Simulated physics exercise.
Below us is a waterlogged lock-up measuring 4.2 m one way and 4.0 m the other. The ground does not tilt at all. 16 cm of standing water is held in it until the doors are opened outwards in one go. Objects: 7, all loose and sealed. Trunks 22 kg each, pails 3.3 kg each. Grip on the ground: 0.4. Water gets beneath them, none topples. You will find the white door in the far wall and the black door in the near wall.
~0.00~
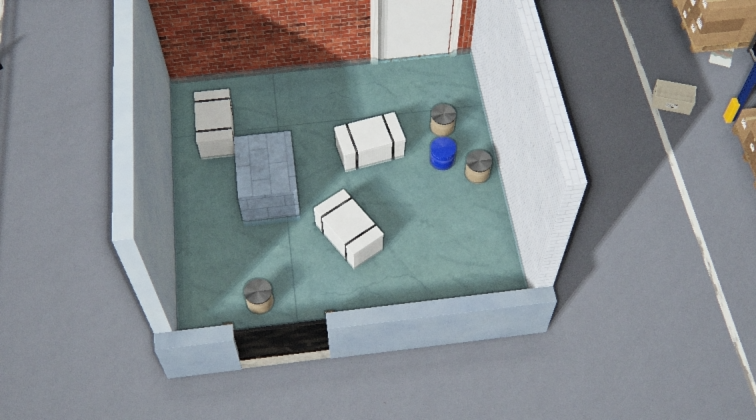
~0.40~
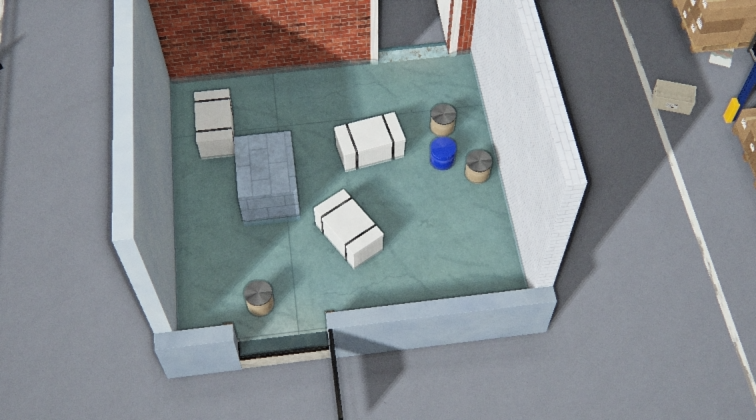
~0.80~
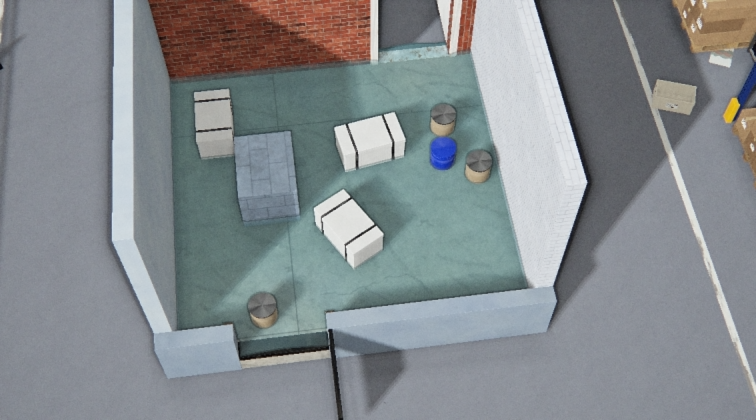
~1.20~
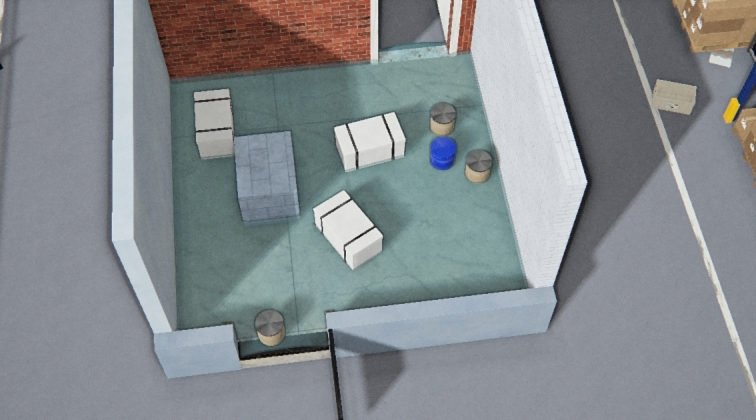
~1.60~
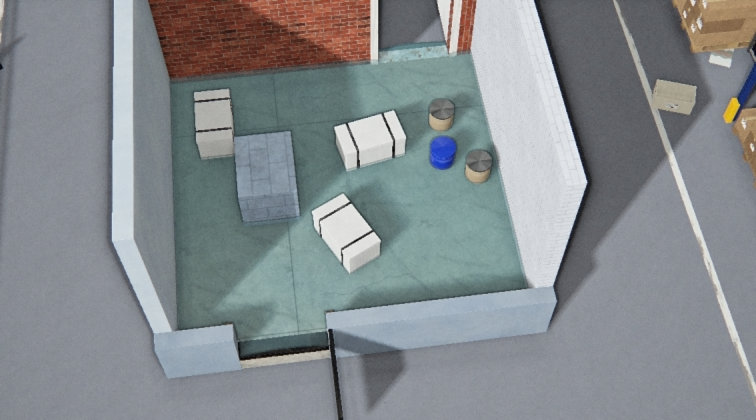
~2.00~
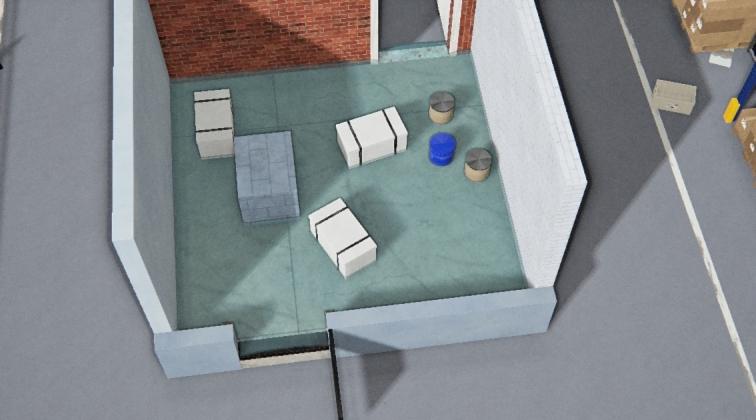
A round container slides out through the front opening, then two white trunks shift slightly.
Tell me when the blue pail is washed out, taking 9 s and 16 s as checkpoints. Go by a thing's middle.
It leaves once the first time passes, ahead of the second.
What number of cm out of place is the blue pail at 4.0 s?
Shift: About 40 cm.
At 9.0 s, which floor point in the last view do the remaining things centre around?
Near (388, 109).
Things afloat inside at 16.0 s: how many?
Total: 1.
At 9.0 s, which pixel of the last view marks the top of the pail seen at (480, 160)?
Around (471, 105).
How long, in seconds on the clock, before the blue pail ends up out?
At roughly 11.0 seconds.
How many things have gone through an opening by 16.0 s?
6.
After 4.0 s the blue pail is near (444, 121), 0.4 m from its start, afloat; 1 of 7 are out; 6 afloat.
After 9.0 s the blue pail is near (448, 72), 1.3 m from its start, afloat; 3 of 7 are out; 4 afloat.
After 16.0 s the blue pail has gone out (at 11.0 s); 6 of 7 are out; 1 afloat.
After 20.0 s the blue pail has gone out (at 11.0 s); 6 of 7 are out; 0 afloat.
